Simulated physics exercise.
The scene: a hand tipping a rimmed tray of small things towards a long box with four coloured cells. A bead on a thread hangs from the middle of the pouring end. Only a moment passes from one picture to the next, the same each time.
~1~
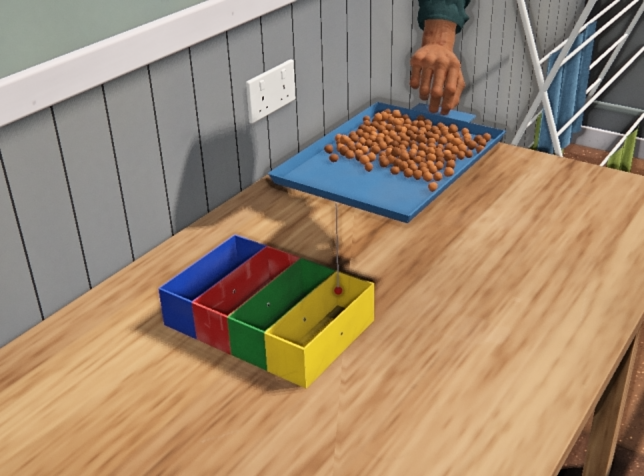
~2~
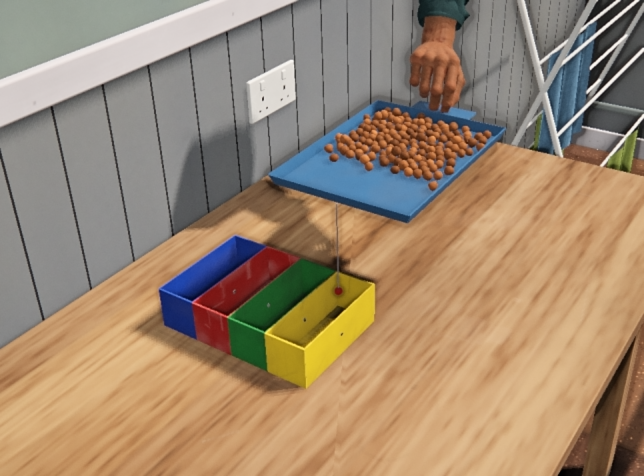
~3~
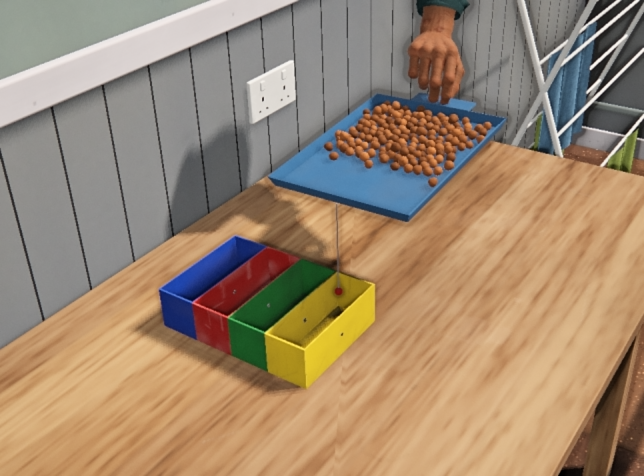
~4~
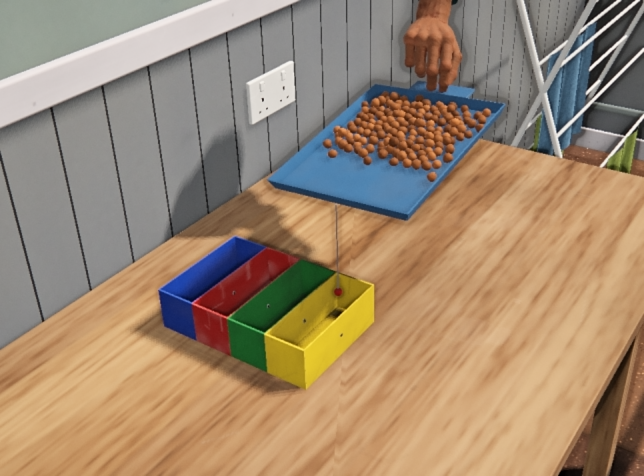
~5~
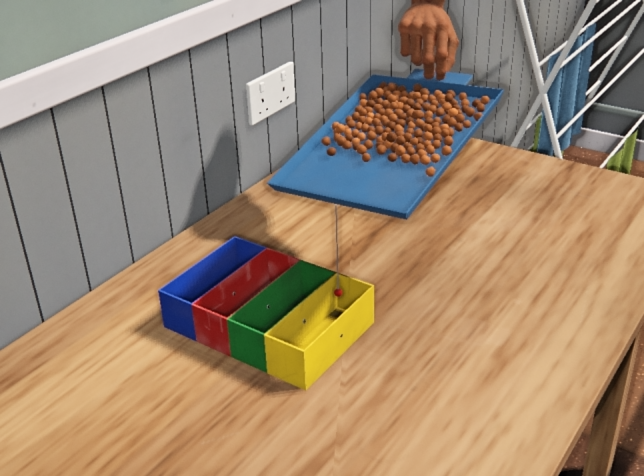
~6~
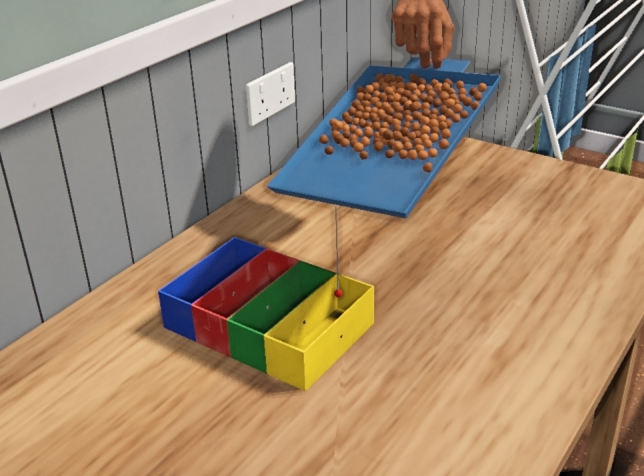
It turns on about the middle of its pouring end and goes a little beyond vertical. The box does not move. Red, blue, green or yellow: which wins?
Most goes to the green cell.
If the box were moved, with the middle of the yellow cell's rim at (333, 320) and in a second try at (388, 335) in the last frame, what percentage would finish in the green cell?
Near 30 % and 10 %.
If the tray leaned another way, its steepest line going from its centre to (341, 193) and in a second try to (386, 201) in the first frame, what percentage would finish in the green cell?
About 30 and 0 per cent.
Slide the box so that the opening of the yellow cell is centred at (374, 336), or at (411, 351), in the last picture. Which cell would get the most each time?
One: The blue cell. Two: The blue one.
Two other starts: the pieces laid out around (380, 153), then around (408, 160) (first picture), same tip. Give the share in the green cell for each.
First some 40, then 50 per cent.
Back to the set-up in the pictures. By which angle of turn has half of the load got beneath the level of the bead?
At some 80 degrees.
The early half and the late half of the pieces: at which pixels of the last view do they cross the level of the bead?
At about (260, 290), then at (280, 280).
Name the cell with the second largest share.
Next in line is red.
Just after the last frame, tray tipped steeply; roughly two thirds on the tray; about a tenth in the red cell; just a few in the green cell; just a few in the yellow cell; just a few in the blue cell; roughly a quarter falling or outside the box.
A moment on, tray tipped past a quarter turn; just a few on the tray; roughly a third in the green cell; roughly a quarter in the red cell; roughly a quarter in the yellow cell; just a few in the blue cell; roughly a quarter falling or outside the box.
Further on, tray tipped past a quarter turn; roughly half in the green cell; roughly a quarter in the red cell; roughly a quarter in the yellow cell; just a few in the blue cell; about a tenth falling or outside the box.
When it is over, tray tipped past a quarter turn; roughly half in the green cell; roughly a quarter in the red cell; roughly a quarter in the yellow cell; just a few in the blue cell; about a tenth outside the box.
